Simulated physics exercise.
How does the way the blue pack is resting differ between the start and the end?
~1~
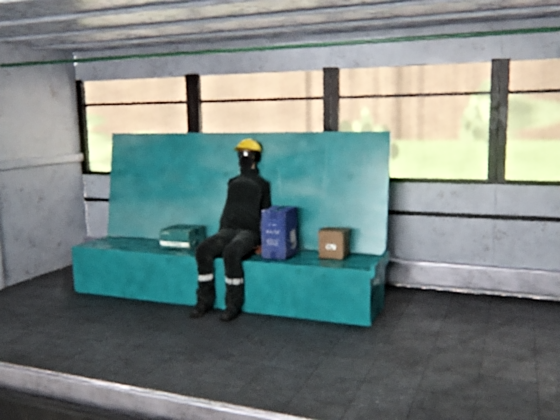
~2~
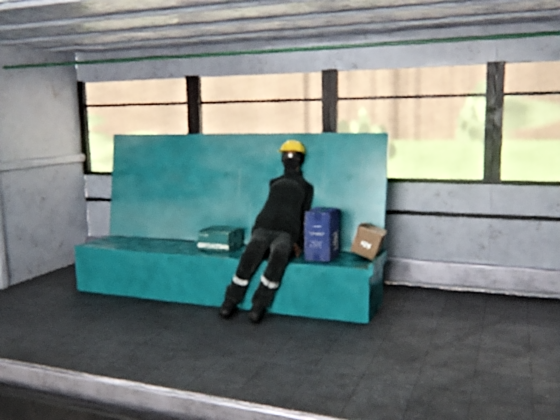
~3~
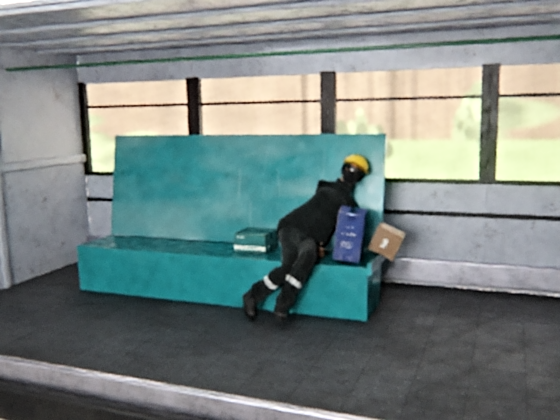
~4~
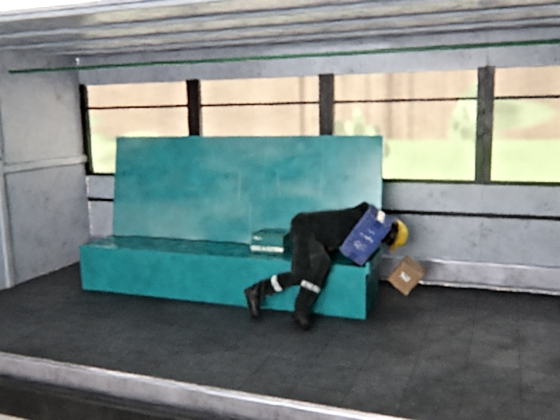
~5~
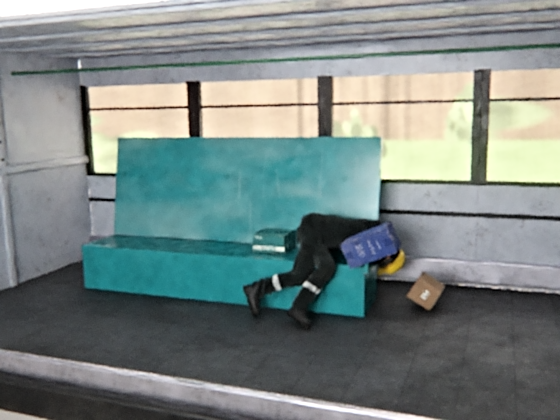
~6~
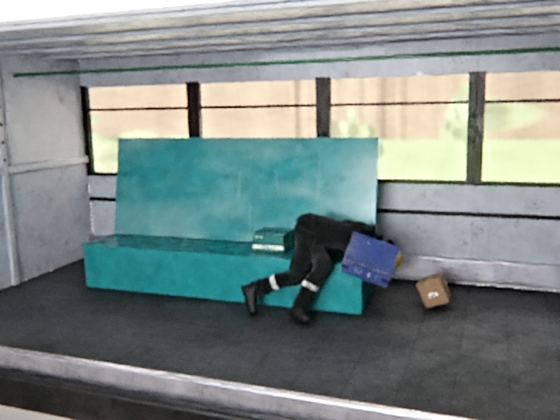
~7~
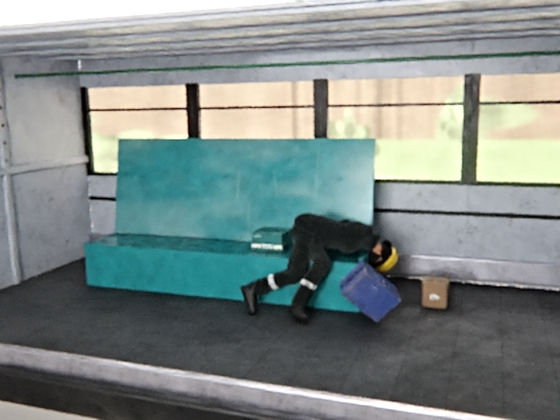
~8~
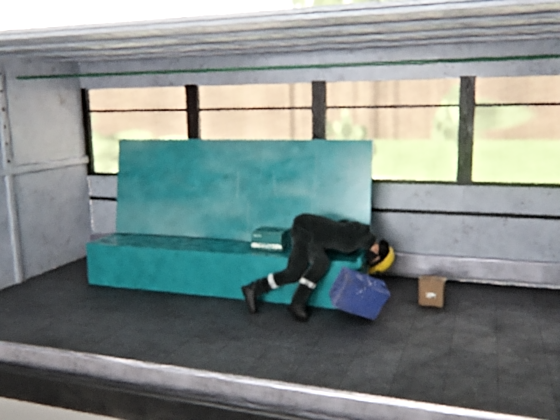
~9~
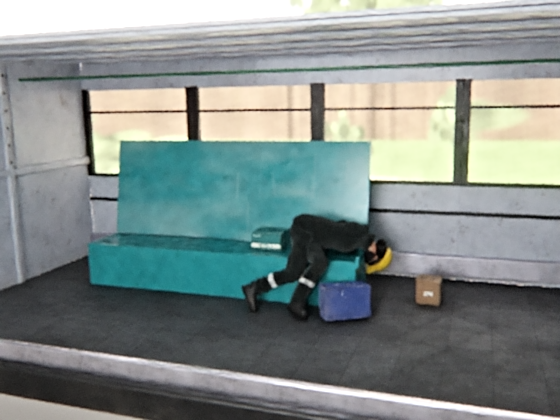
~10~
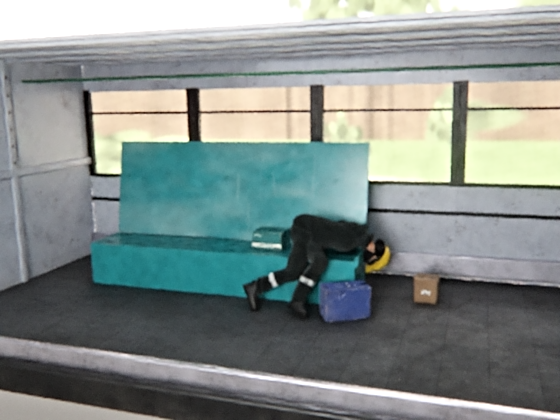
At the start the blue pack stands upright on the bench beside the sleeper, and at the end it lies on its side on the floor by the right end of the bench.
